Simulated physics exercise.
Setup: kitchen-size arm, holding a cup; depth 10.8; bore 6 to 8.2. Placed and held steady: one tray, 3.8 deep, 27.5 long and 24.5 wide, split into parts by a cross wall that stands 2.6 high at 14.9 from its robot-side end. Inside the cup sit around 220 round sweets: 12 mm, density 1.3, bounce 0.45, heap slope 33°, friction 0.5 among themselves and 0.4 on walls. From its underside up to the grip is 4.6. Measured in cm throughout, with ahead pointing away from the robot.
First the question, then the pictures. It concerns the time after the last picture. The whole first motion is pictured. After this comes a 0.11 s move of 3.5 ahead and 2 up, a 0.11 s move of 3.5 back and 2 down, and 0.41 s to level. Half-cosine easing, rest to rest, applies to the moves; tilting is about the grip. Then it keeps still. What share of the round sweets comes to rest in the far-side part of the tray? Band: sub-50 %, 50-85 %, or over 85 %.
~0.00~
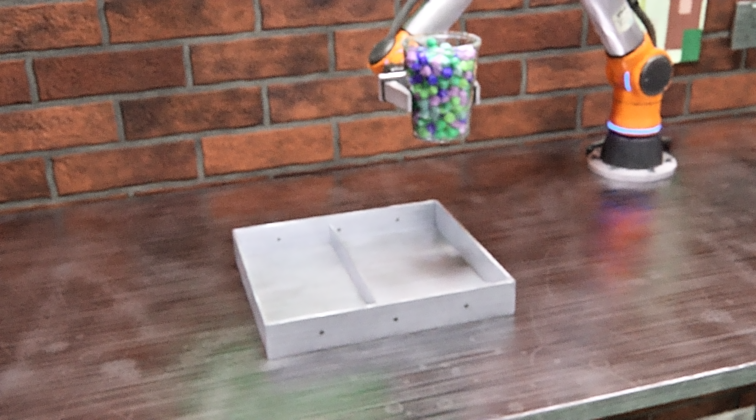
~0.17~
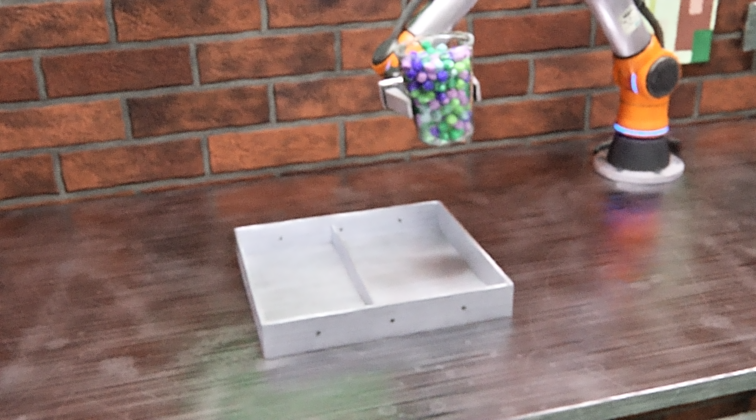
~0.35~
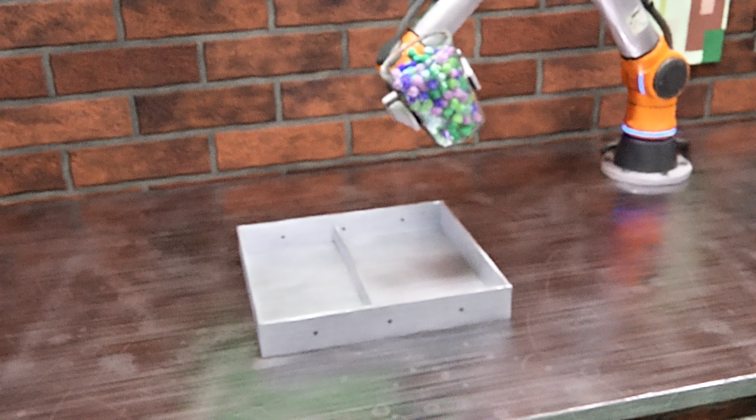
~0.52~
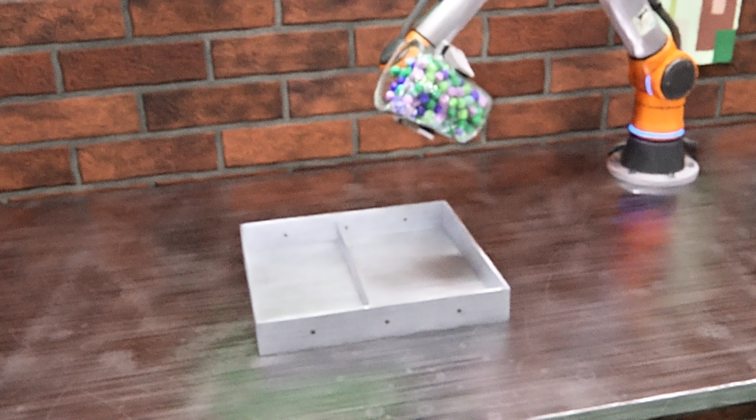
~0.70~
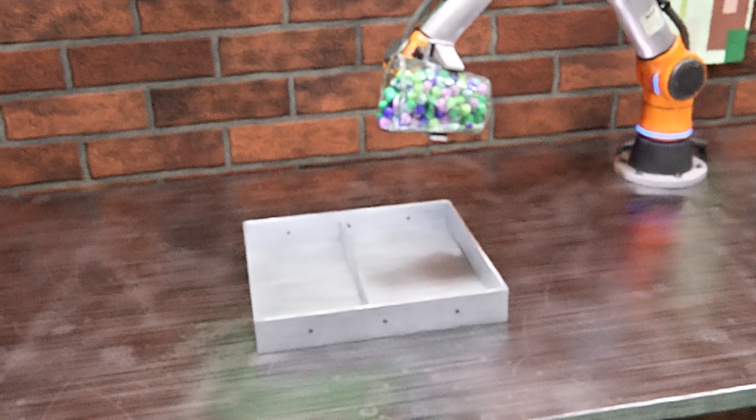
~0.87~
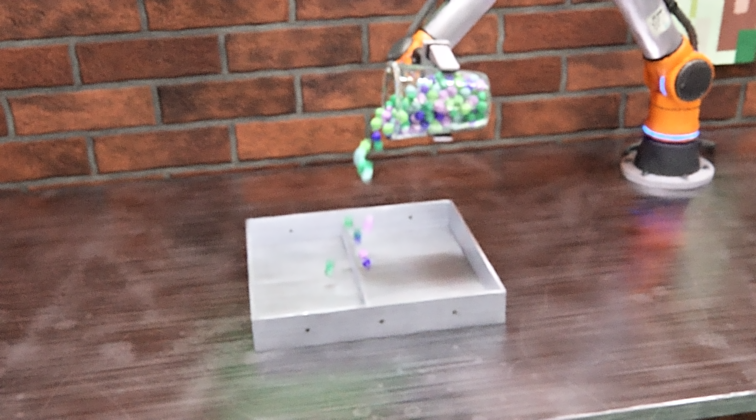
Band: 50-85 %.
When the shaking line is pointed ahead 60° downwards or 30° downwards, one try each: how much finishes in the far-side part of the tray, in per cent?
About 25 and 40 per cent.
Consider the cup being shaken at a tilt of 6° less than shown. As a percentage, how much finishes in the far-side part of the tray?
Estimate: Around 60 per cent.
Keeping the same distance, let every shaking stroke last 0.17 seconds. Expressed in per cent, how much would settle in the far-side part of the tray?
It would be some 40 %.
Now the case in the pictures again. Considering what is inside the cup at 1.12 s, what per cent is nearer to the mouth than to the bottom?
Estimate: Around 95 %.
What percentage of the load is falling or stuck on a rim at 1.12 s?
I'd put it near 57 per cent.
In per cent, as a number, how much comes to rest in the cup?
Near 20 in a hundred.
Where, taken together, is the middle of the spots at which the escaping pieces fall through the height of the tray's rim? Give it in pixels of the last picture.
Close to pixel (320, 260).
After 1.12 s, tilted 84° forward, highest piece 23 above the table; 69 in the cup, 15 in the far-side part, 8 in the robot-side part, 123 in flight or on a rim.
After 1.37 s, tilted 18° forward, highest piece 28 above the table; 146 in the far-side part, 44 in the cup, 16 in the robot-side part, 3 on the table or floor, 6 in flight or on a rim.
After 1.70 s, level, highest piece 22 above the table; 148 in the far-side part, 44 in the cup, 18 in the robot-side part, 5 on the table or floor.
After 2.75 s, level, highest piece 22 above the table; 148 in the far-side part, 44 in the cup, 18 in the robot-side part, 5 on the table or floor.
In the end, 148 in the far-side part, 44 in the cup, 18 in the robot-side part, 5 on the table or floor. That is 69 % in the far-side part of the tray.
